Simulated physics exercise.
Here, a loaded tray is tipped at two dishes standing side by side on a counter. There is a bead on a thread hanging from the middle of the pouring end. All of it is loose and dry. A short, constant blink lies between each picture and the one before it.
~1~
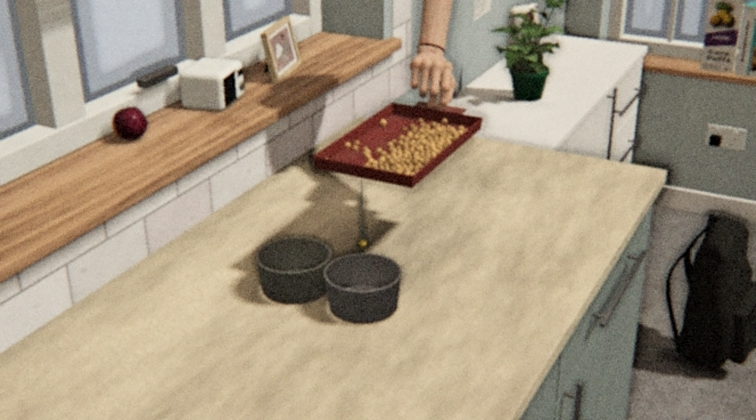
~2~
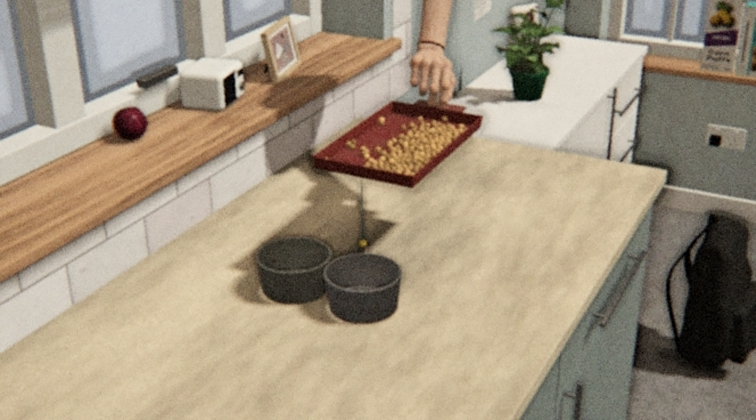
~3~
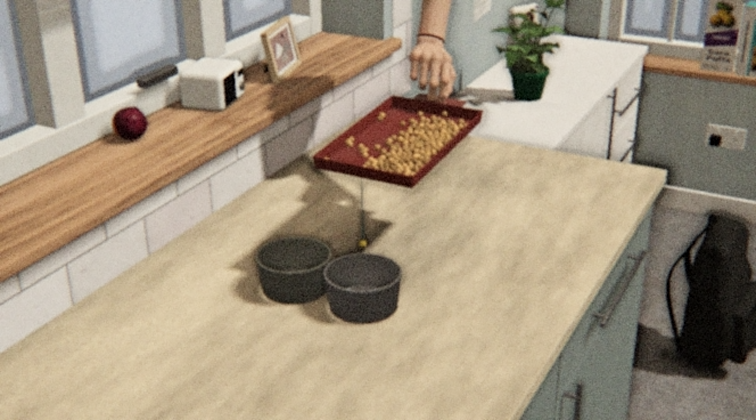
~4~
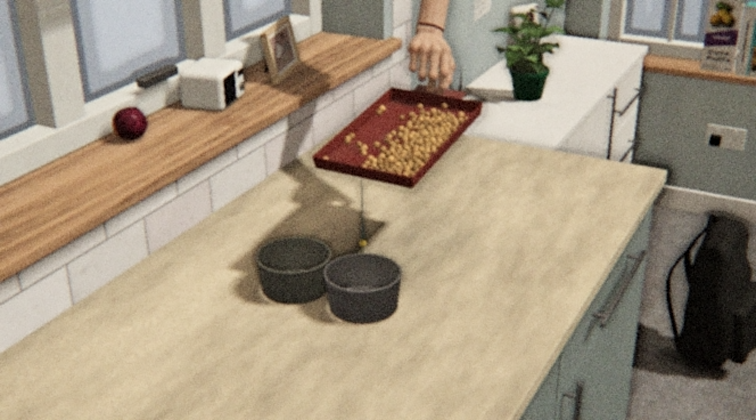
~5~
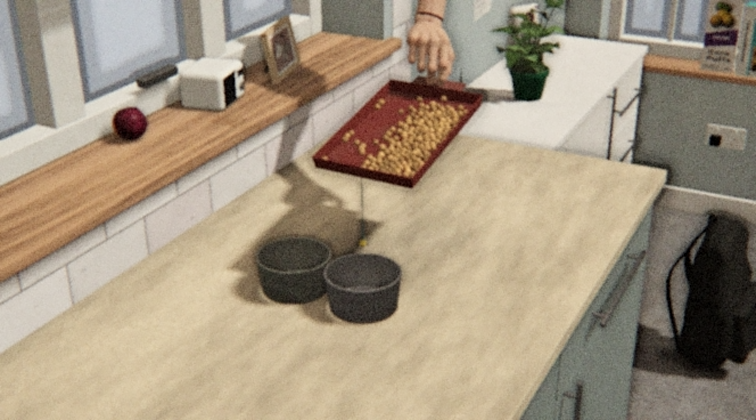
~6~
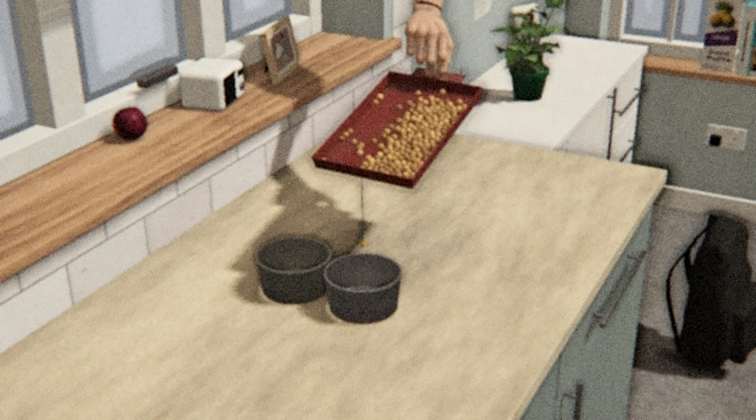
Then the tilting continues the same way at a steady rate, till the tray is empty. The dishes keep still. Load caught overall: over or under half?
The load will mostly be caught.
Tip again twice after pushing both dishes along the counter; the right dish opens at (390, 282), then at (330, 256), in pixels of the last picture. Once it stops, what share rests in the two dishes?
It comes to roughly 90 per cent in one try and roughly 30 per cent in the next.
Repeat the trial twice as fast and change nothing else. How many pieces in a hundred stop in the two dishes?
Roughly 70 percent.
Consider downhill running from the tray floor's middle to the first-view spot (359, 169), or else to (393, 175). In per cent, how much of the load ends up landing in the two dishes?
The first try would leave around 90 per cent there, the second around 60 per cent.
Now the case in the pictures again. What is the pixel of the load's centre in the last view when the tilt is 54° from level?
Close to (381, 144).
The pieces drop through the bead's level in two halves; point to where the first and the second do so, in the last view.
It passes near (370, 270) first and then near (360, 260).
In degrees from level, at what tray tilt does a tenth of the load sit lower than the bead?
Reading: Some 80°.
Shortly afterwards, tray tipped steeply; the whole lot on the tray.
Next, tray tipped right over; near a quarter on the tray; near a third in the right dish; a little in the left dish; a little outside both; near a quarter in the air.
Some moments later, tray tipped past a quarter turn; near two thirds in the right dish; a little in the left dish; near a quarter outside both.
In the end, tray tipped past a quarter turn; near two thirds in the right dish; a little in the left dish; near a quarter outside both.
